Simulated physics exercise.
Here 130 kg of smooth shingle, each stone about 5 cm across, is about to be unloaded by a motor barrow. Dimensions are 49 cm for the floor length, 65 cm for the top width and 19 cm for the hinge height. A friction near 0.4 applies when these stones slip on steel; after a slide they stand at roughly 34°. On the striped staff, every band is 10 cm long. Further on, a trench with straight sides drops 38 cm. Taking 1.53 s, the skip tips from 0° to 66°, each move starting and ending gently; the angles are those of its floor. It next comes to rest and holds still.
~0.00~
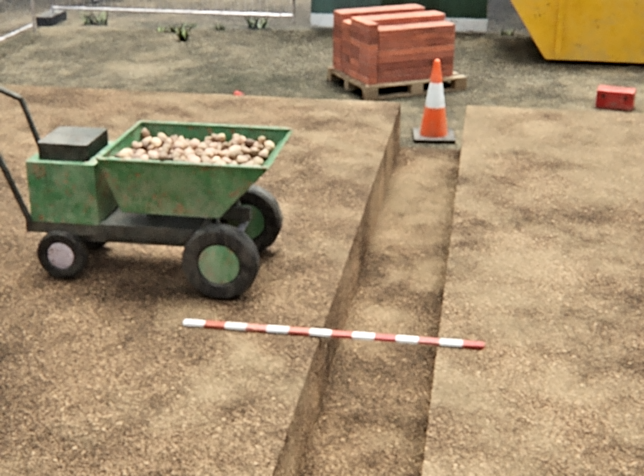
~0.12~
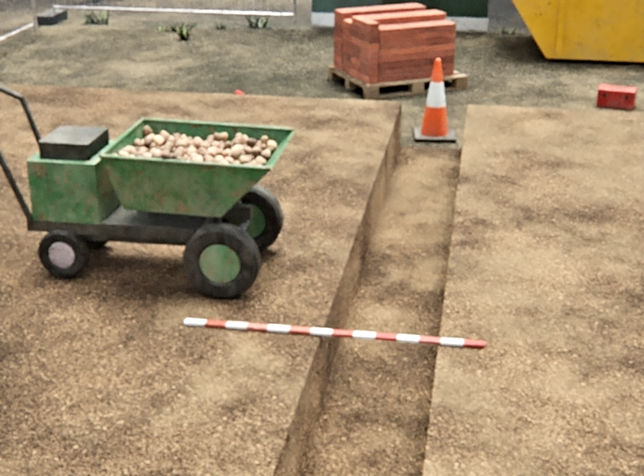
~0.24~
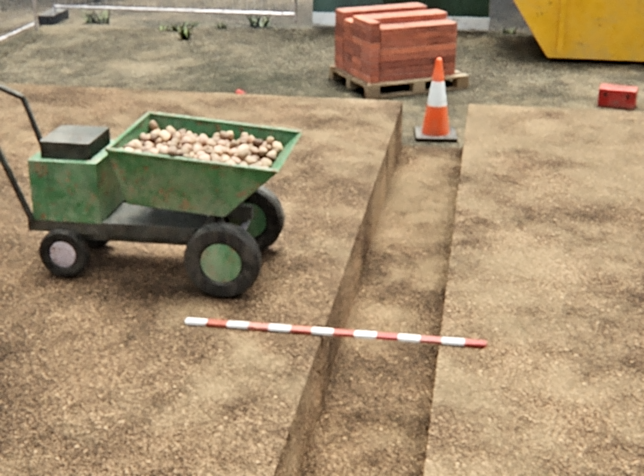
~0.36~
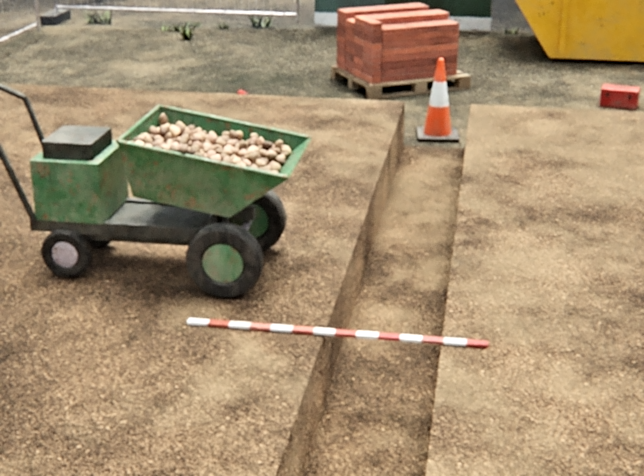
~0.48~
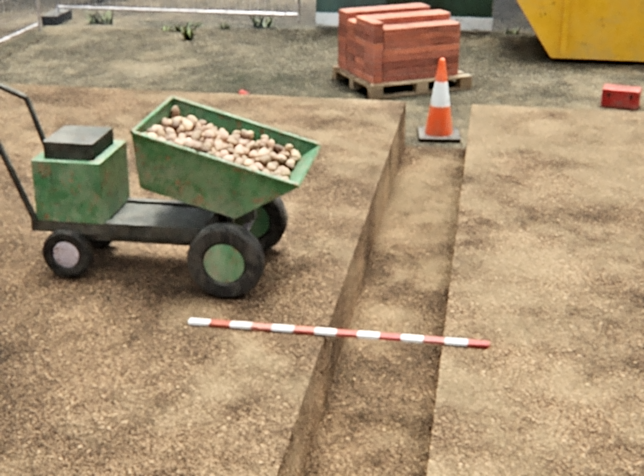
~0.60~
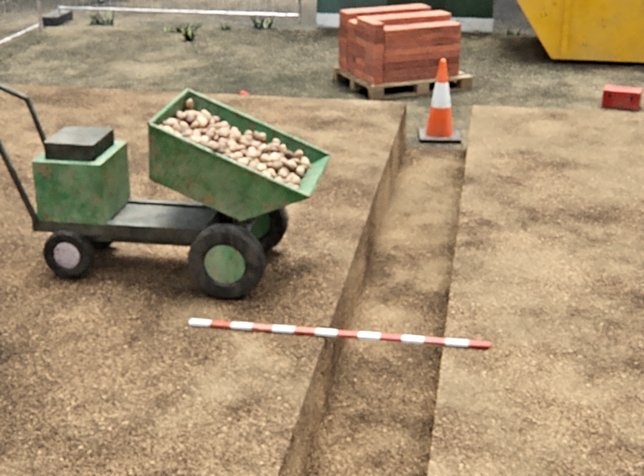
The green skip of a motor barrow tilts steadily toward the right, carrying smooth stones.
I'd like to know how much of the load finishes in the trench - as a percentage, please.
Somewhere near 100 per cent of it finishes in the trench.
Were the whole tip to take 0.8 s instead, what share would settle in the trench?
I'd put it at some 100 in a hundred.
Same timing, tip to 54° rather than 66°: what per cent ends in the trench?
The trench would hold about 80% of it.
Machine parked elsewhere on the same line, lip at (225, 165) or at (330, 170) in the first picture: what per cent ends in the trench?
75 %, then 70 %.
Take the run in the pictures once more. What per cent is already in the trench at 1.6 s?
Close to 55 per cent has got there by then.
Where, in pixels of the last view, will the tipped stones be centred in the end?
Roughly at pixel (405, 341).
After 1.1 s the floor is at 56°; 99 % in the skip; the foremost stones are at (348, 226).
After 1.6 s the floor is at 66°; 47 % in the skip, 53 % in the trench; the foremost stones are at (443, 345).
After 2.0 s the floor is at 66°; 17 % in the skip, 83 % in the trench; the foremost stones are at (445, 340).
After 3.9 s the floor is at 66°; 0 % in the skip, 100 % in the trench; the foremost stones are at (440, 345).
